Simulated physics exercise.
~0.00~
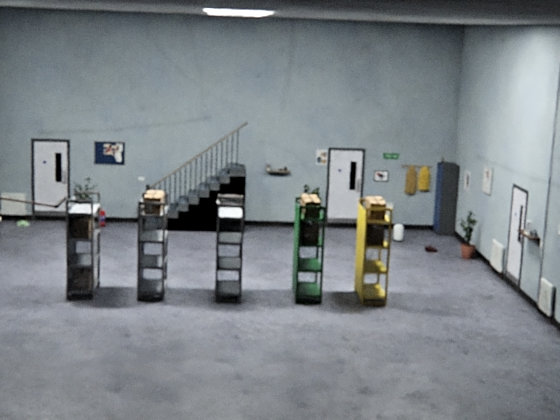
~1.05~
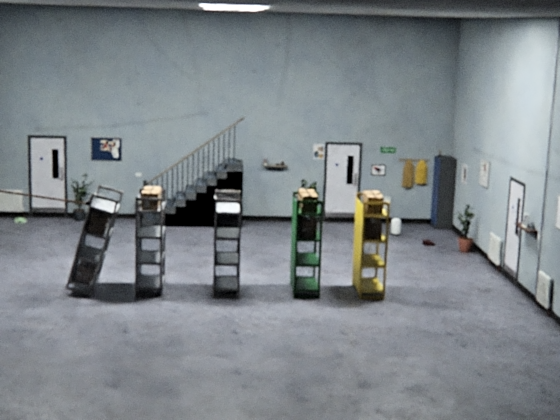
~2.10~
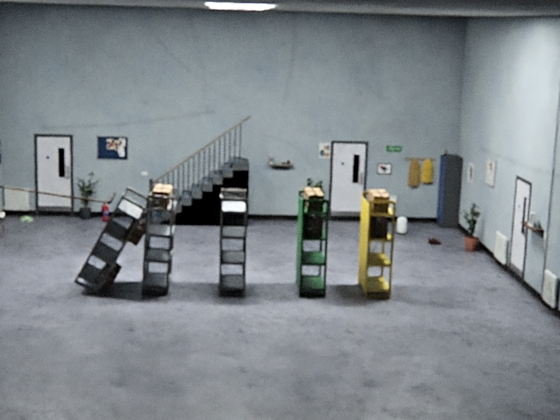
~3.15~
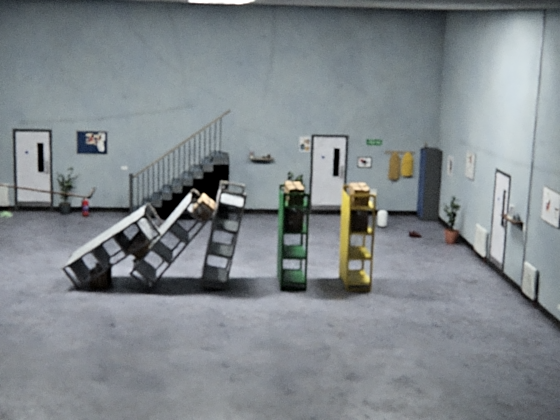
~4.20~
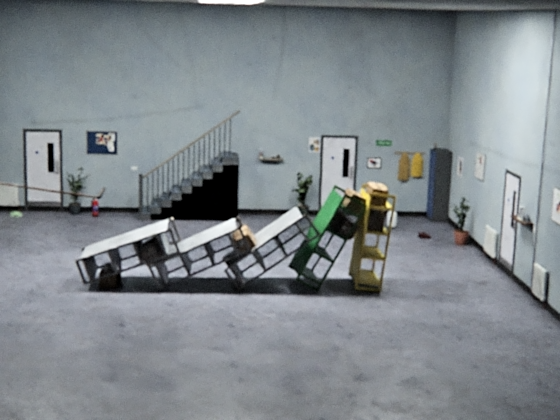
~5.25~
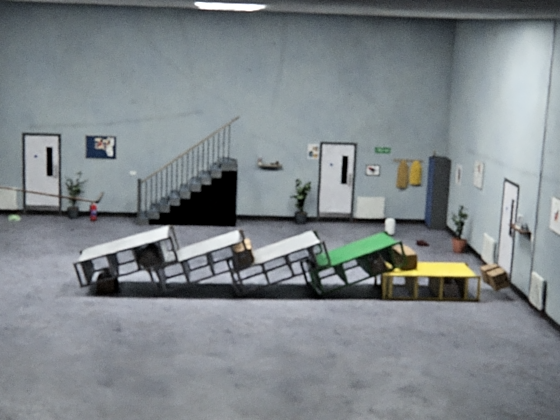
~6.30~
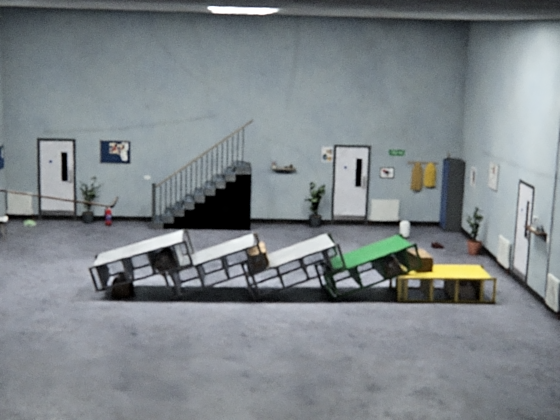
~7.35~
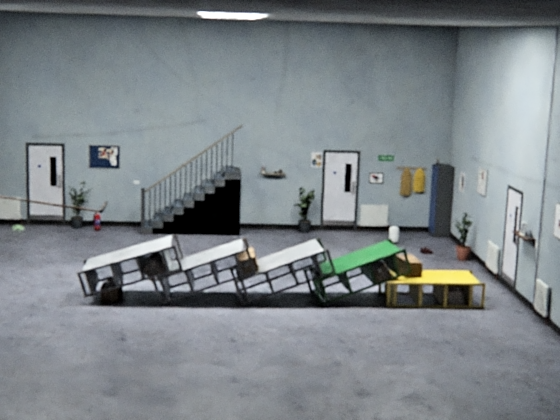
To begin with, five narrow shelving units stand in a spaced row across a grey floor, three dark ones on the left, then a green one and a yellow one. A pole reaches in from the left, and the leftmost unit tips to the right until it meets its neighbour. The second and third units topple in turn, and the third falls against the green one. Green leans into yellow, which tips over to the right as boxes spill. Finally yellow lies flat, while the other four rest steeply slanted, each propped on the next, with none left standing.
